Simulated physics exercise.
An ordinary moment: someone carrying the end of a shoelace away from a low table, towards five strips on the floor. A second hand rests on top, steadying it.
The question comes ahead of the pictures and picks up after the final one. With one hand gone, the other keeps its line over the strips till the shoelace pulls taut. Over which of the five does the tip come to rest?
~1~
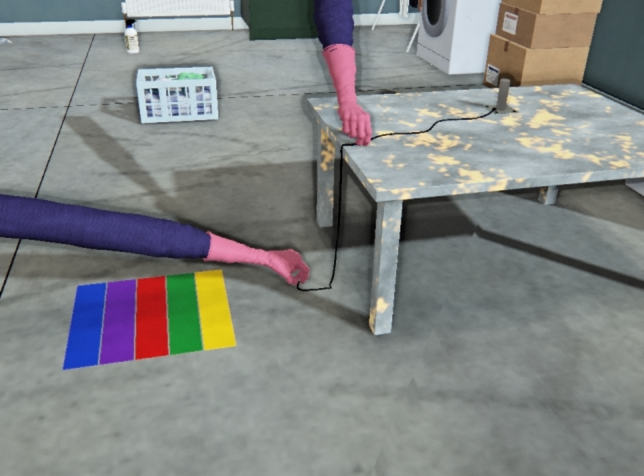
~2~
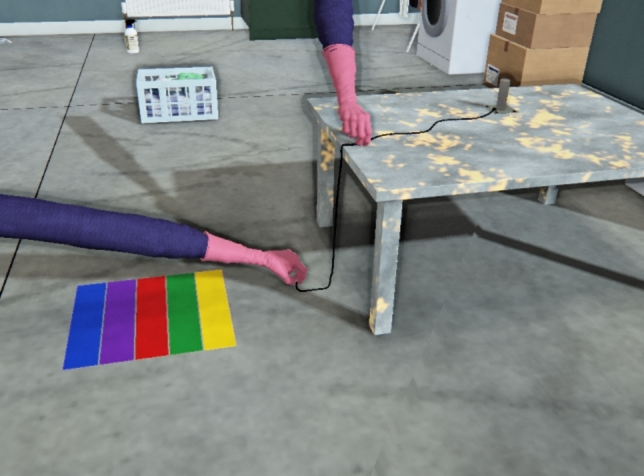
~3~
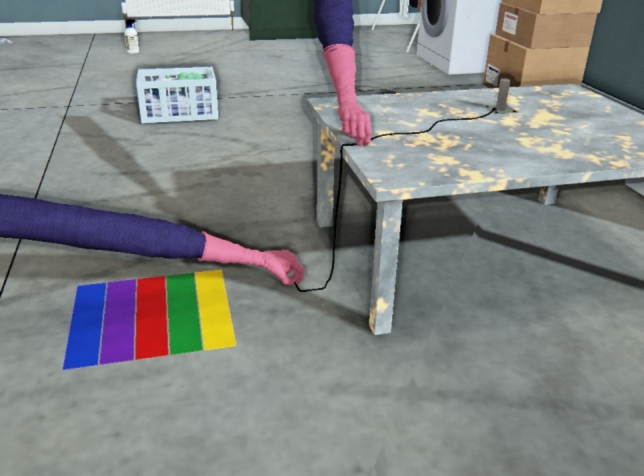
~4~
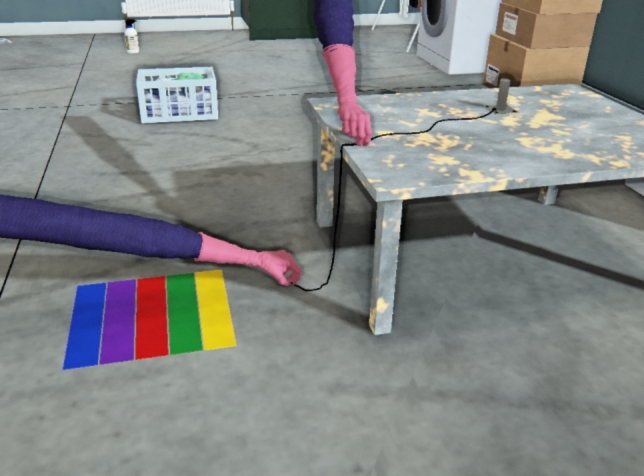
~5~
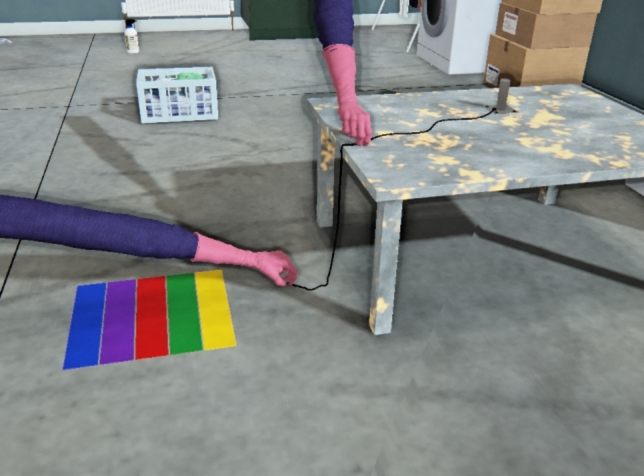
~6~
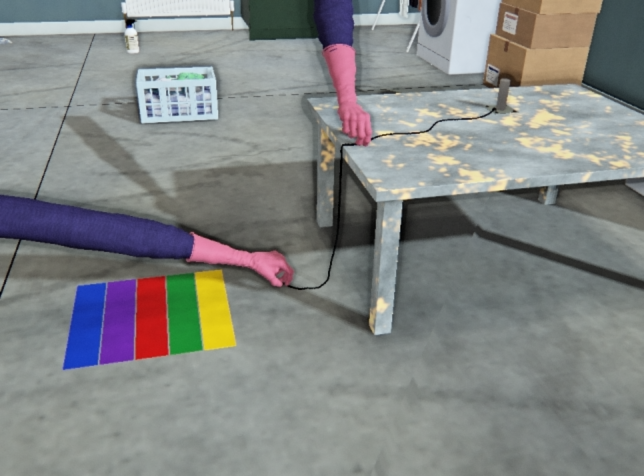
Over the green one.
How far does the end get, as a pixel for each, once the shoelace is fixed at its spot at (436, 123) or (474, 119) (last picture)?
Try by try: (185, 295), (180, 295).
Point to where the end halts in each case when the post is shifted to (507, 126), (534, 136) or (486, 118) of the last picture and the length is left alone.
About (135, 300), then (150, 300), then (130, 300).
Early on, end near (237, 289); short of the strips.
Midway, end near (200, 293); over yellow.
At the end of the slack, end near (178, 296); over green. It halts on the green strip.
